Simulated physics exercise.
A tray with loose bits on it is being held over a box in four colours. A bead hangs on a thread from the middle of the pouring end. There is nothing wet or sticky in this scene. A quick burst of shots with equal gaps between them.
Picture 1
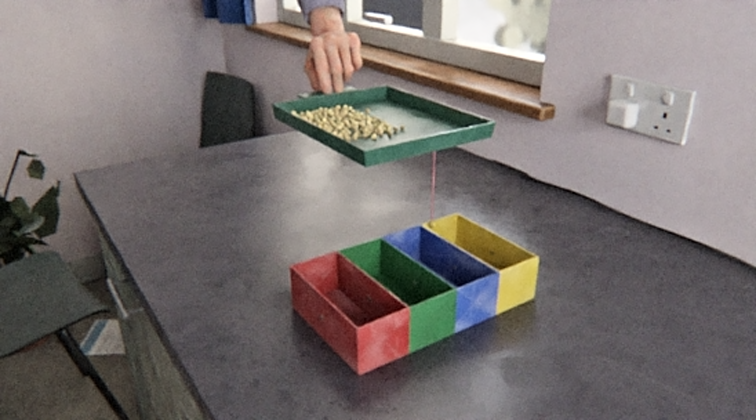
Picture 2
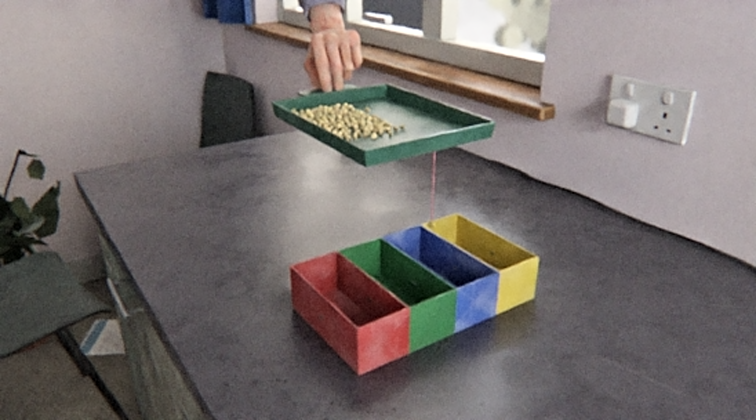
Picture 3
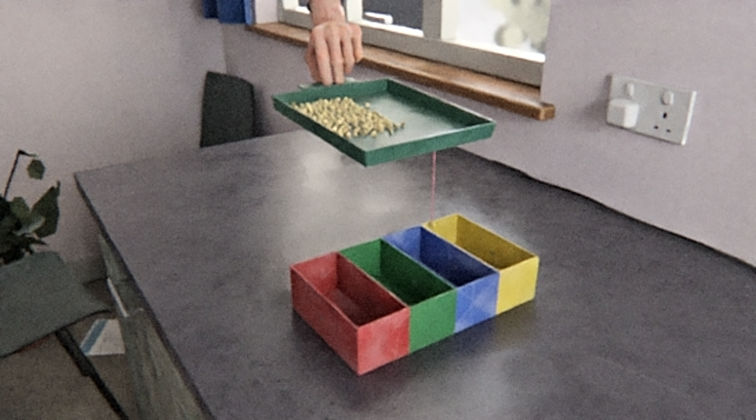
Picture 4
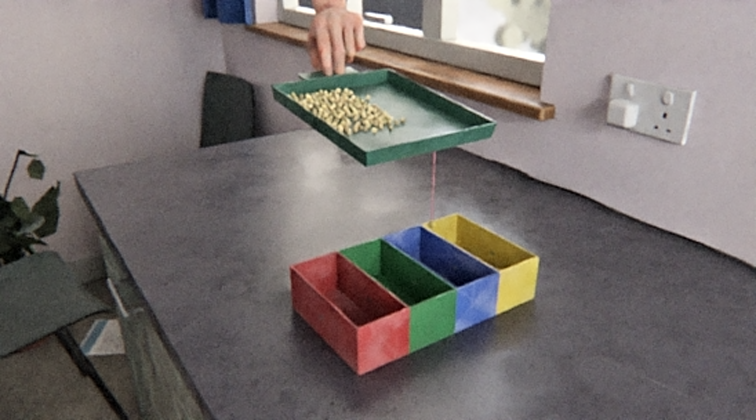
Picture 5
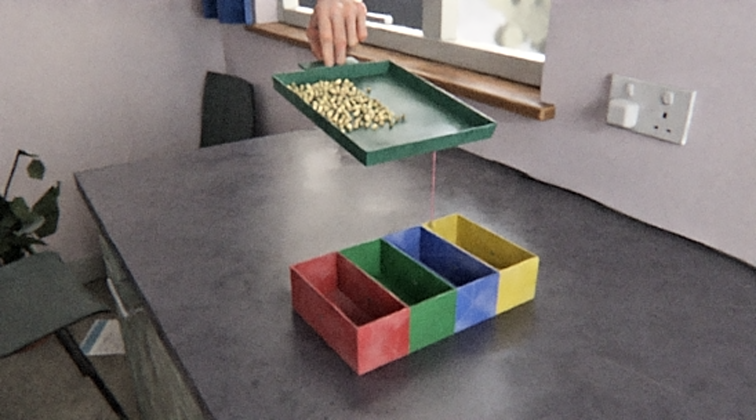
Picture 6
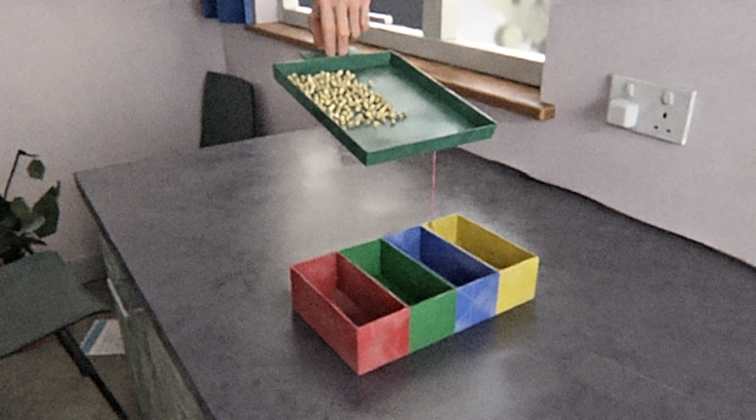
A hand gradually tilts a green tray of beans above a box with four coloured cells.
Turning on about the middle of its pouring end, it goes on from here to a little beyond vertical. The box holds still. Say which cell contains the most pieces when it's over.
It is the blue cell.
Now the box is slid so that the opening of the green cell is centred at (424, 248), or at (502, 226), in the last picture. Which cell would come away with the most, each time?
One: The green cell. Two: That red cell.
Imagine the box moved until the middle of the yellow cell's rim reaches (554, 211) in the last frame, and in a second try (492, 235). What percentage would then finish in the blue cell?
The first position comes out at 0 per cent, the other at 40 per cent.
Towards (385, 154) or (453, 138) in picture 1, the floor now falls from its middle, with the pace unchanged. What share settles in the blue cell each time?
Around 0 percent for the first aim and around 0 percent for the second.
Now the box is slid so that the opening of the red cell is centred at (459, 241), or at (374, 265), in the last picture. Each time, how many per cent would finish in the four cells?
Roughly 40 % and then 100 %.
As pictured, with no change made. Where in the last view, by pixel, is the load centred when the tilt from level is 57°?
Somewhere around pixel (415, 144) in the last picture.
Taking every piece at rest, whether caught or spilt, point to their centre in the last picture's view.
Somewhere close to (455, 299) in the last picture.
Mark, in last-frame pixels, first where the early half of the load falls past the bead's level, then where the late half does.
Early-half point (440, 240); late-half point (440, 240).
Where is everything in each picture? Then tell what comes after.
Corners of the pouring end at (365, 149) and (492, 121), level; middle of the load at (339, 122), soya beans; bead on its thread at (432, 224); red cell at (384, 337); green cell at (433, 316); blue cell at (477, 298); yellow cell at (517, 281), in the first picture.
Corners of the pouring end at (366, 149) and (492, 121), level; middle of the load at (339, 121), in the second picture.
Corners of the pouring end at (366, 149) and (493, 122), tipped barely, level across its low end; middle of the load at (339, 116), in the third picture.
Corners of the pouring end at (367, 150) and (494, 122), tipped a little, level across its low end; middle of the load at (339, 110), in the fourth picture.
Corners of the pouring end at (367, 150) and (494, 123), tipped a little, level across its low end; middle of the load at (340, 103), in the fifth picture.
Corners of the pouring end at (368, 150) and (495, 123), tipped a little, level across its low end; middle of the load at (341, 97); red cell at (384, 337); green cell at (433, 316); blue cell at (477, 298); yellow cell at (517, 281), in the sixth picture.
Soon, tray tipped steeply; nearly all on the tray; a stray few in the blue cell; a stray few in the yellow cell; a stray few falling or outside the box.
A while on, tray tipped right over; nearly all on the tray; a stray few in the blue cell; a stray few in the green cell; a stray few in the yellow cell; a stray few falling or outside the box.
Towards the end, tray tipped past a quarter turn; about half in the blue cell; about a quarter in the yellow cell; about a quarter in the green cell; a stray few falling or outside the box.
Finally, tray tipped past a quarter turn; about half in the blue cell; about a quarter in the yellow cell; about a quarter in the green cell; none in the red cell; a stray few outside the box.
